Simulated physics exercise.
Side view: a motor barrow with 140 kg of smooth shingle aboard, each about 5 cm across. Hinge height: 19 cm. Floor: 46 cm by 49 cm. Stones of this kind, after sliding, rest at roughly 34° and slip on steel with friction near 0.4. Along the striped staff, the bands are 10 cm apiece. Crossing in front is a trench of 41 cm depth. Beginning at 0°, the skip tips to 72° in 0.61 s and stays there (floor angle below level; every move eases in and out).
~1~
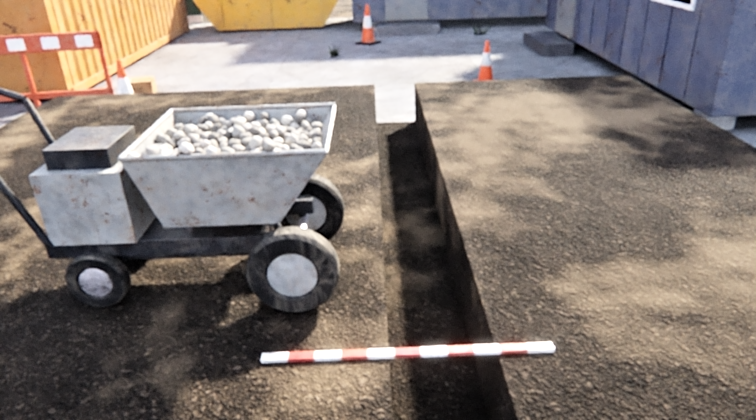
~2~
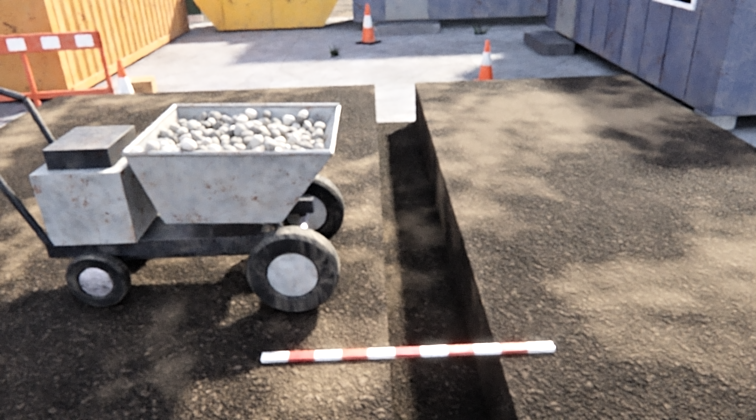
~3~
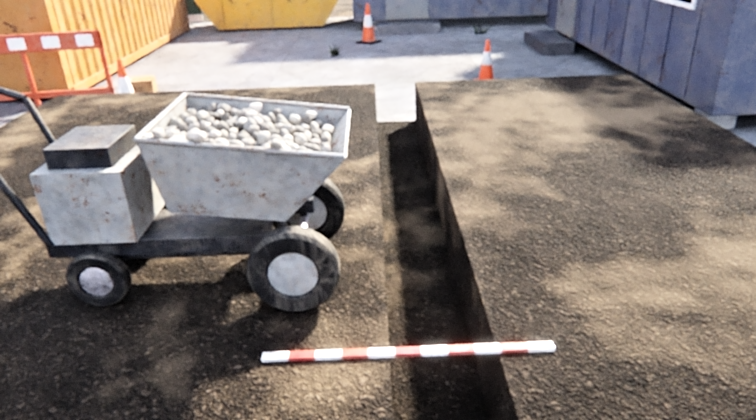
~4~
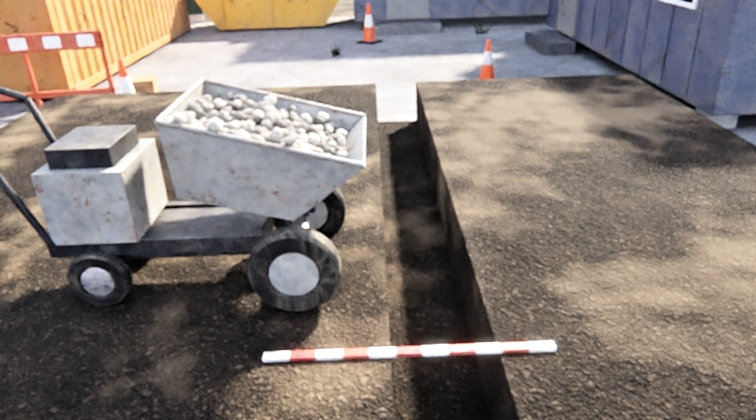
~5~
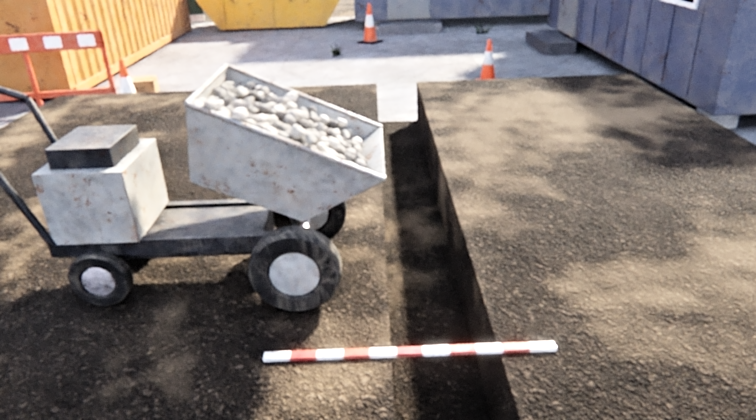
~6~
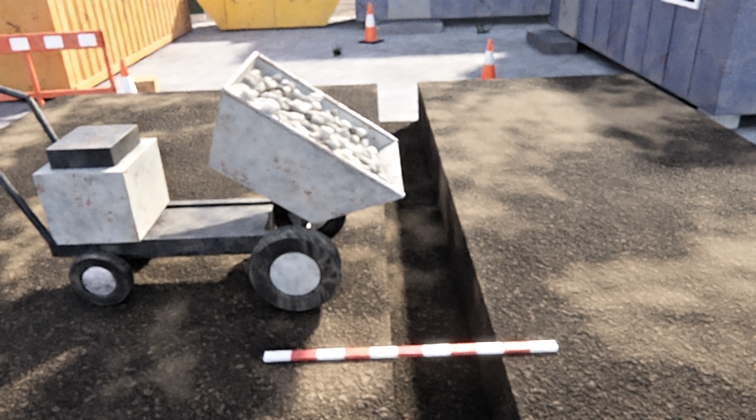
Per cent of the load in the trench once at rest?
About 50 %.
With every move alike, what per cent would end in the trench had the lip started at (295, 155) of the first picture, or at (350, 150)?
Result: Close to 75 then close to 30 per cent.
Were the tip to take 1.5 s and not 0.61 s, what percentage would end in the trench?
Probably about 70 in a hundred.
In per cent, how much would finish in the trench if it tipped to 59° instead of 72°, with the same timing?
I'd expect around 40 in a hundred.
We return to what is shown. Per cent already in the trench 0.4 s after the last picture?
I'd put it near 20 per cent.
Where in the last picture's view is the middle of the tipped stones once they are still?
Around (467, 304).
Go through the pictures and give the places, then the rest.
In the first picture, the skip is at 0°, its lip at (327, 152); the top of the load is at (240, 126).
In the second picture, the skip is at 2°, its lip at (332, 153); the top of the load is at (232, 123).
In the third picture, lip at (345, 157), floor tilted 7°, highest stones at (211, 115).
In the fourth picture, lip at (364, 166), floor tilted 15°, highest stones at (216, 103).
In the fifth picture, lip at (385, 179), floor tilted 25°, highest stones at (235, 91).
In the sixth picture, the skip is at 35°, its lip at (403, 196); the top of the load is at (256, 83).
Then, 0.2 s after the last picture the floor is at 61°, 100 % in the skip; the foremost stones are at (425, 220).
Then, 0.4 s after the last picture the floor is at 72°, 64 % in the skip, 19 % in the trench, 17 % past the trench; the foremost stones are at (517, 264).
Then, 0.8 s after the last picture the floor is at 72°, 16 % in the skip, 34 % in the trench, 50 % past the trench; the foremost stones are at (702, 270).
Then, 2.7 s after the last picture the floor is at 72°, 0 % in the skip, 50 % in the trench, 50 % past the trench; the foremost stones are past the picture's edge.
